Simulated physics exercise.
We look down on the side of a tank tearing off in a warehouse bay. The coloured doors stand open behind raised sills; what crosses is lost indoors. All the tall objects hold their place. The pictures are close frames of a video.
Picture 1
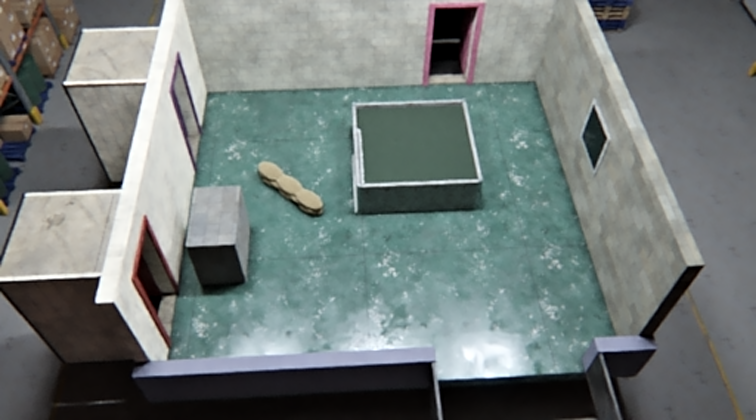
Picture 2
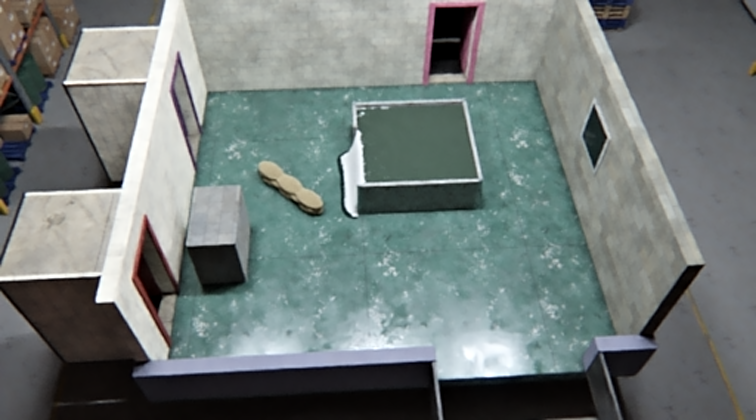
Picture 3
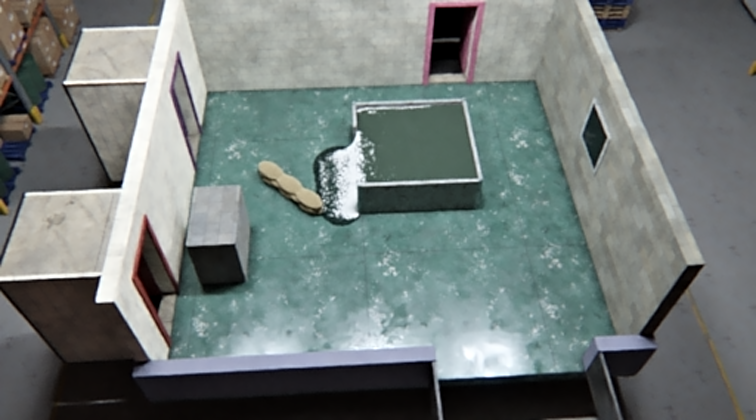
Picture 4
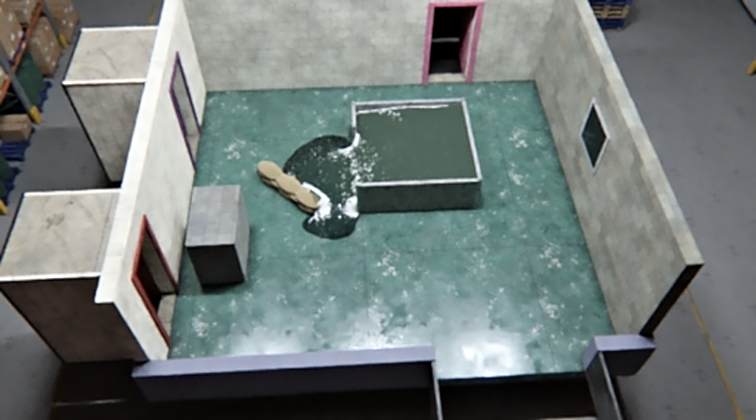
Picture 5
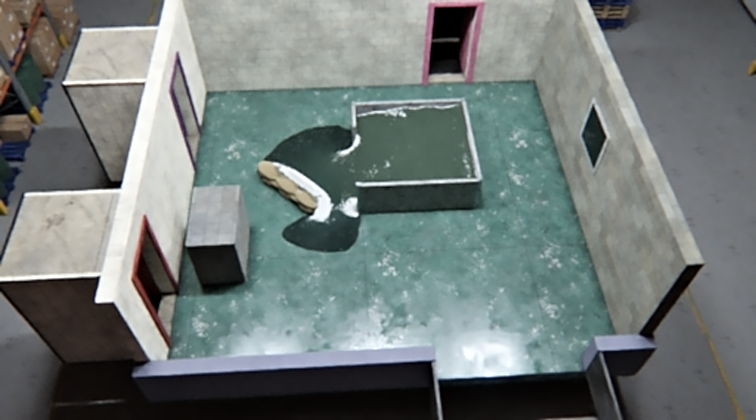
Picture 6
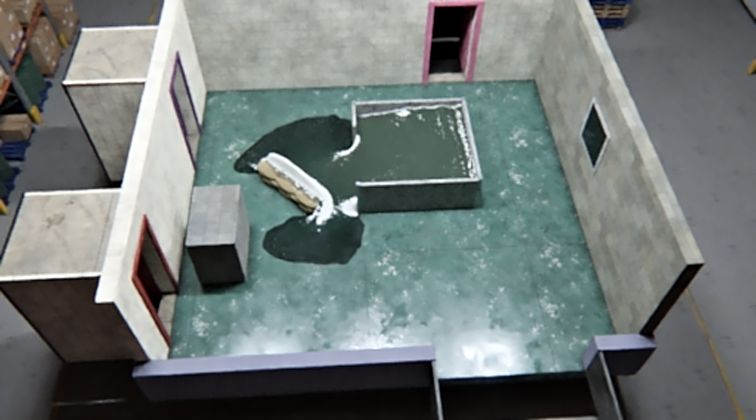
Dark water burst from the left side of an open tank inside a roofless, green-floored room, foamed against a low tan barrier, then spread around both ends as the tank's level dropped.
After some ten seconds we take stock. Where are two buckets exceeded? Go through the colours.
One by one: The purple door takes more than that; the pink door stays under that; the red door takes more than that.
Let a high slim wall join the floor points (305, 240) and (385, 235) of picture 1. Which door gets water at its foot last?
Last comes the pink one.
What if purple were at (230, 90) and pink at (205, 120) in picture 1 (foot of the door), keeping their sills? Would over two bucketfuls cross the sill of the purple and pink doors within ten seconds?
Purple goes over; pink goes over.
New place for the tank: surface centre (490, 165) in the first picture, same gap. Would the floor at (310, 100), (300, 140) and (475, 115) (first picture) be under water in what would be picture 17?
As listed: Free of water, covered, dry.
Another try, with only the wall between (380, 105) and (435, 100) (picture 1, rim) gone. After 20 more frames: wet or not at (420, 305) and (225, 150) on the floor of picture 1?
In that order: Clear, flooded.
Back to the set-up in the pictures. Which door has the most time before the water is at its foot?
That is the pink one.
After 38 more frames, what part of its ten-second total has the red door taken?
Roughly 35 per cent.
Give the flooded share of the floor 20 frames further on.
I make it 50 per cent.
A moment on, water covers 25 % of the floor; the purple door under two buckets in, the pink door not reached, the red door not reached.
Next, water covers 40 % of the floor; the purple door far over two buckets in, the pink door not reached, the red door not reached.
Then, water covers 50 % of the floor; the purple door far over two buckets in, the pink door not reached, the red door wet at the sill, nothing in.
Later, water covers 70 % of the floor; the purple door far over two buckets in, the pink door wet at the sill, nothing in, the red door under two buckets in.
In the end, water covers 95 % of the floor; the purple door far over two buckets in, the pink door wet at the sill, nothing in, the red door over two buckets in.
